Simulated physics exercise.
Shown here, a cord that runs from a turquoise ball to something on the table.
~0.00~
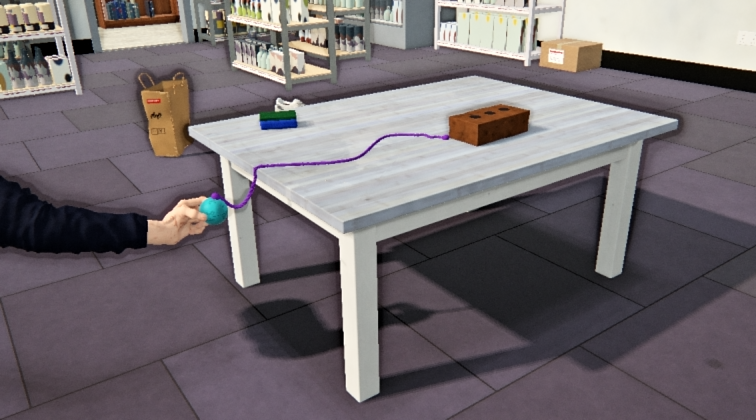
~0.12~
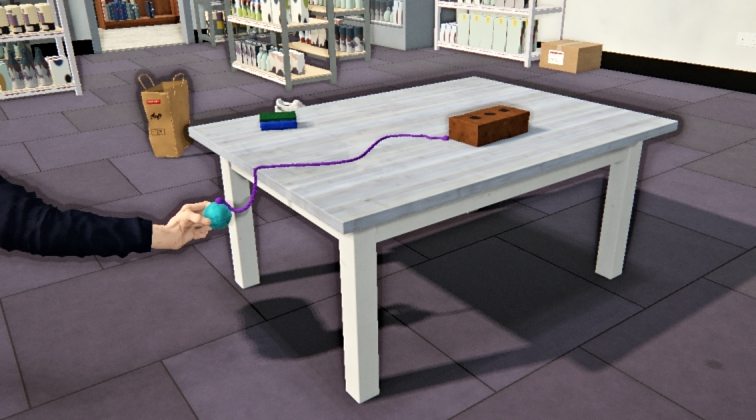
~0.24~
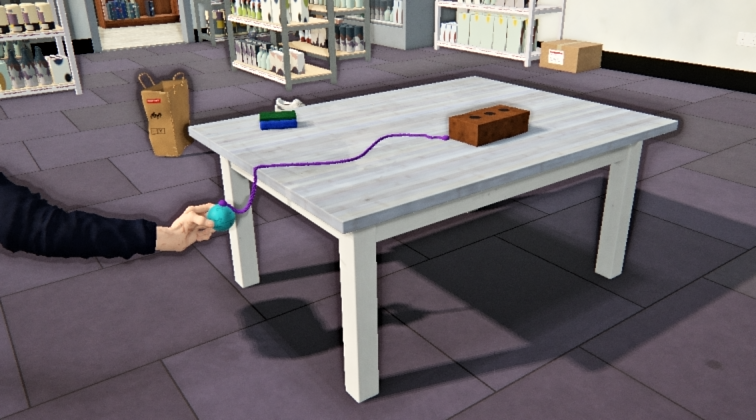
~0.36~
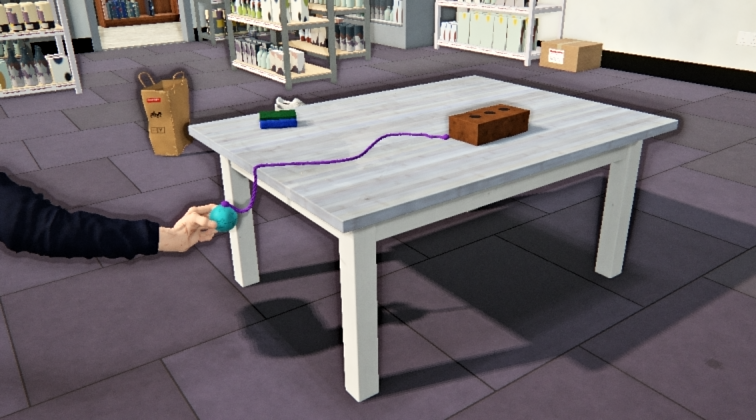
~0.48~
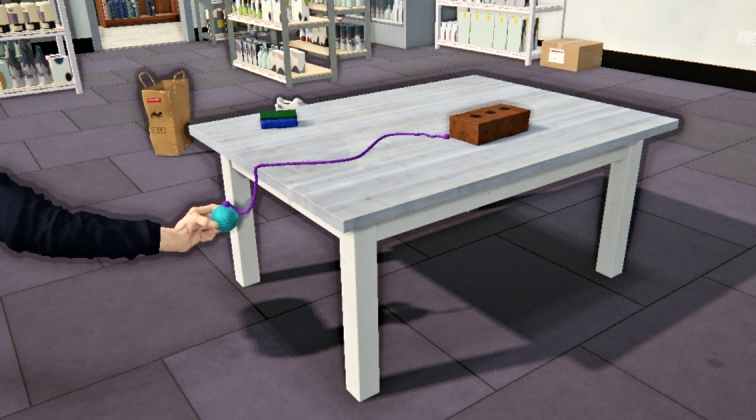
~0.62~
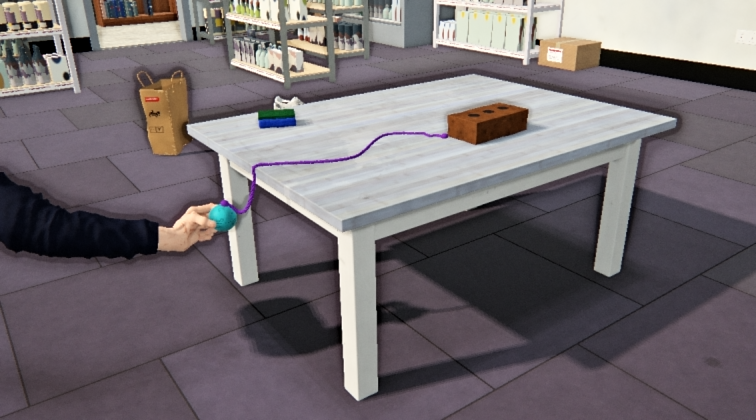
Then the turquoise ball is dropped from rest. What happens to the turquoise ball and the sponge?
As it turns out, the turquoise ball swings from the edge, the sponge stays on top.
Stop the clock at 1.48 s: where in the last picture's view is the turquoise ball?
Close to (268, 284).
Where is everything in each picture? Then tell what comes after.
The first picture shows turquoise ball (214, 211); brick (490, 113); sponge (278, 114).
The second picture shows turquoise ball (217, 216).
The third picture shows turquoise ball (221, 217).
The fourth picture shows turquoise ball (223, 218); cord through (383, 138) (348, 160).
The fifth picture shows turquoise ball (224, 219); cord through (383, 137) (348, 160).
The sixth picture shows turquoise ball (223, 218); brick (489, 112); sponge (276, 112); cord tied to the brick, with little slack.
Around 1.48 s, ball above the floor near (268, 284); brick as before; sponge as before.
Around 2.46 s, ball above the floor near (296, 283); brick as before; sponge as before.
Finally, ball above the floor near (300, 281); brick as before; sponge as before. The turquoise ball hangs in the air and the sponge remains where it stands.
